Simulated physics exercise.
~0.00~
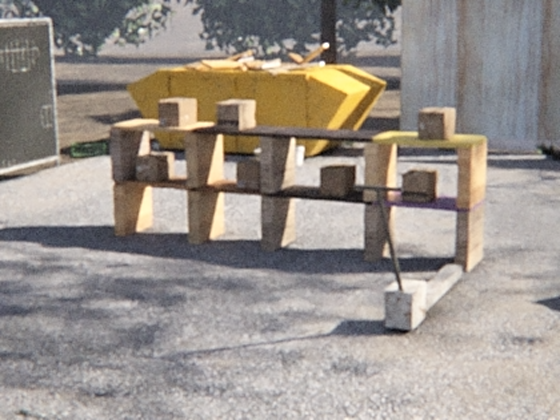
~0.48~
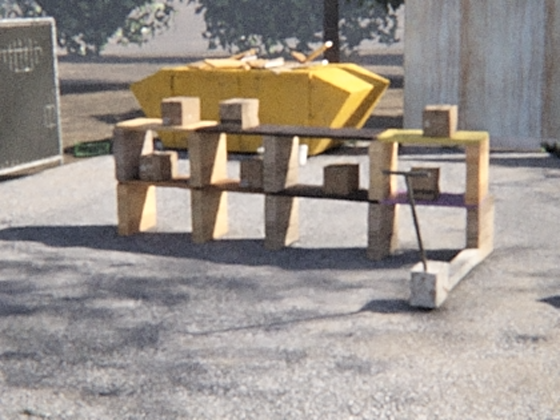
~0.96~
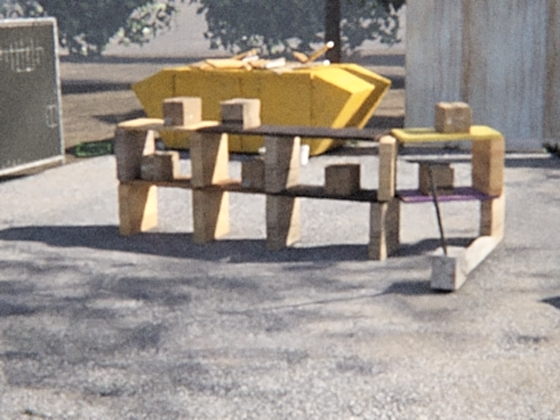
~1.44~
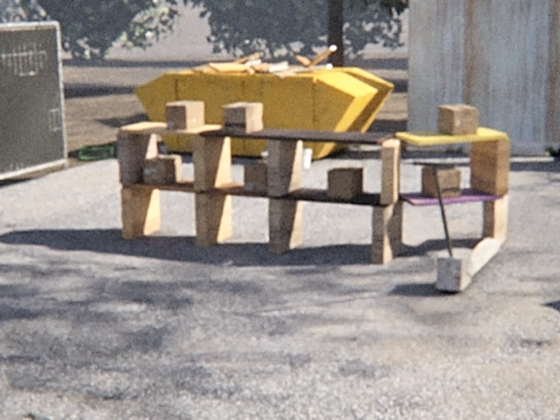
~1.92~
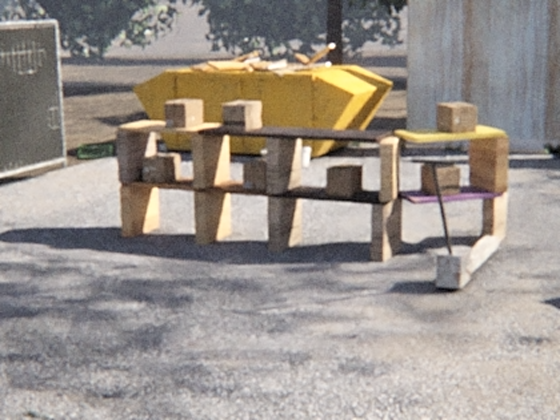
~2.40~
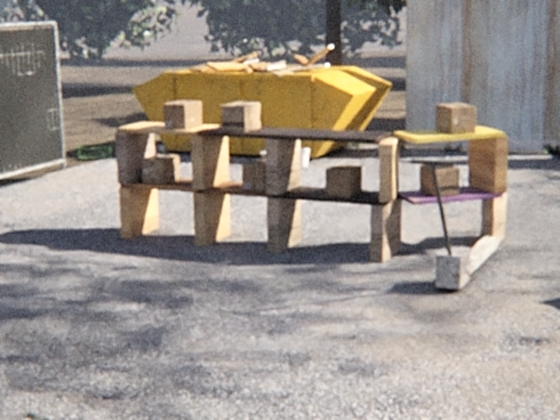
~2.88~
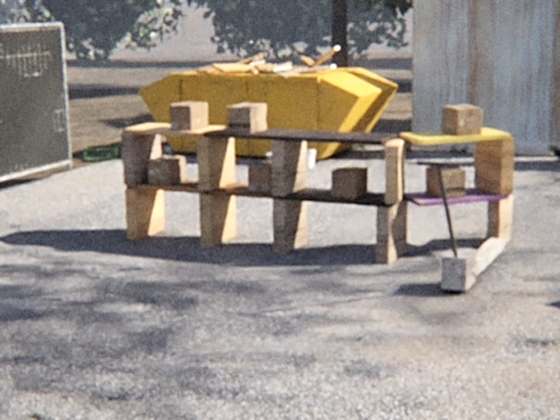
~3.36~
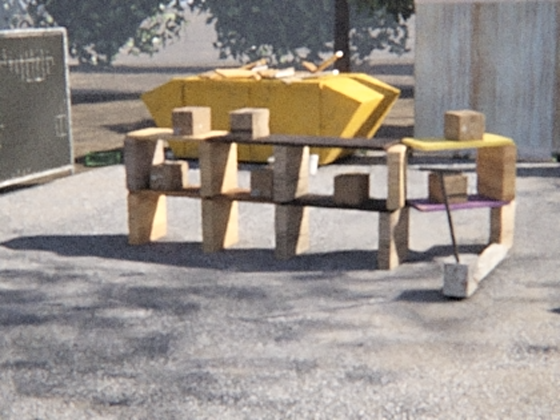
On a sunlit paved yard before a yellow skip, a metal bar on a block pushes in at the right end of a two-tier plank shelf, shifting the end upright and the yellow and purple boards slightly rightward before stopping, with the shelf and its boxes still standing.
